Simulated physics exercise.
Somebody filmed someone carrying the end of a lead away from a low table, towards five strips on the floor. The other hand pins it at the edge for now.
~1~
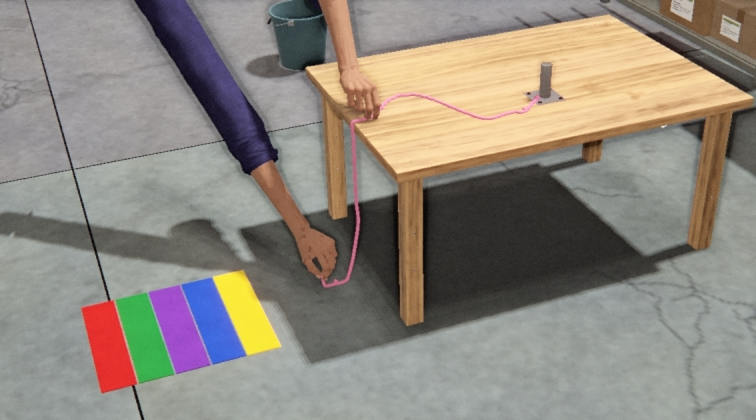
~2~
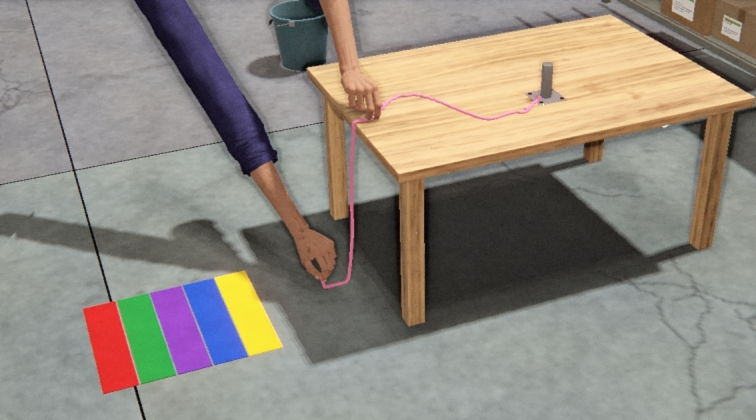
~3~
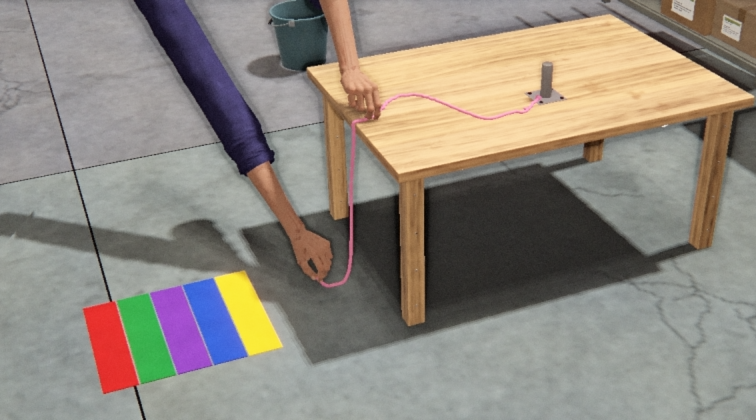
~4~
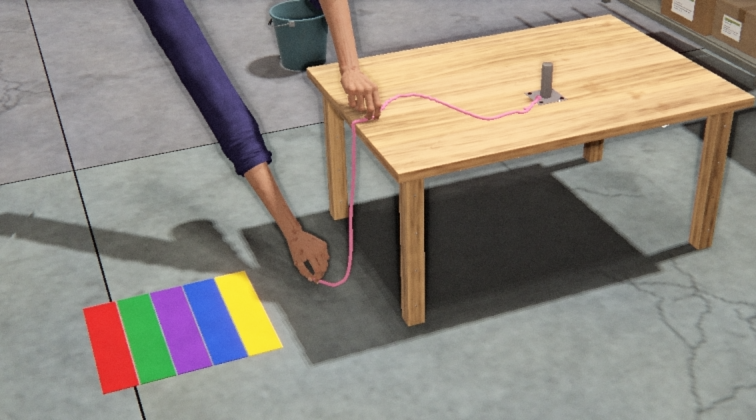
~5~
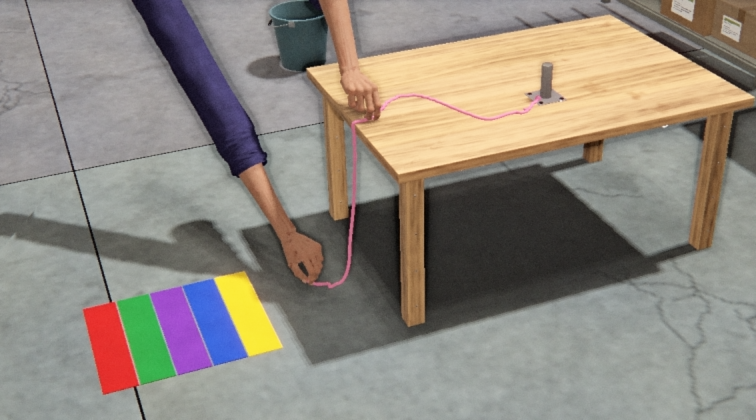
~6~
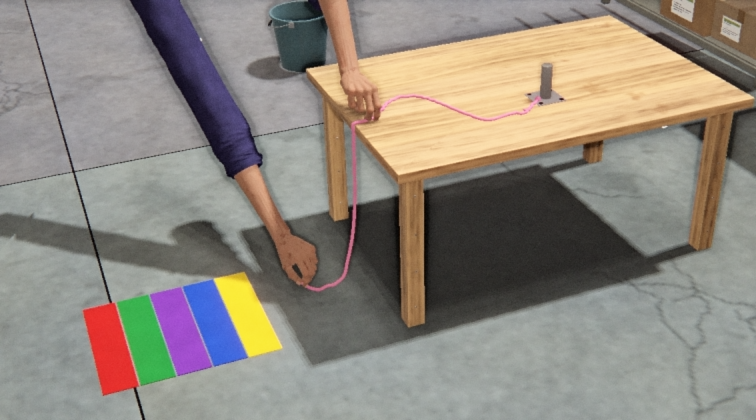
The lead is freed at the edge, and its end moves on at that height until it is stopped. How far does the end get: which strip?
It gets as far as the red strip.
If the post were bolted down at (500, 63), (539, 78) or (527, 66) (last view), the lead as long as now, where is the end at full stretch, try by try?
The places are (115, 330), (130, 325) and (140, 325).
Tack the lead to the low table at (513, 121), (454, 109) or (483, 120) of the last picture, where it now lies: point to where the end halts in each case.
About (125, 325), (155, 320) and (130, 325).
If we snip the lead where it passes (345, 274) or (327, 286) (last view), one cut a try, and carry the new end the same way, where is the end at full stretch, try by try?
Near (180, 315) and (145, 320).
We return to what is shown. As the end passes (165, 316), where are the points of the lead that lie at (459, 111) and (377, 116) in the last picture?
Near (425, 115) and (341, 184).
Soon after, end near (165, 316); over purple.
Then, end near (127, 326); over green.
At full stretch, end near (105, 331); over red. The red one.
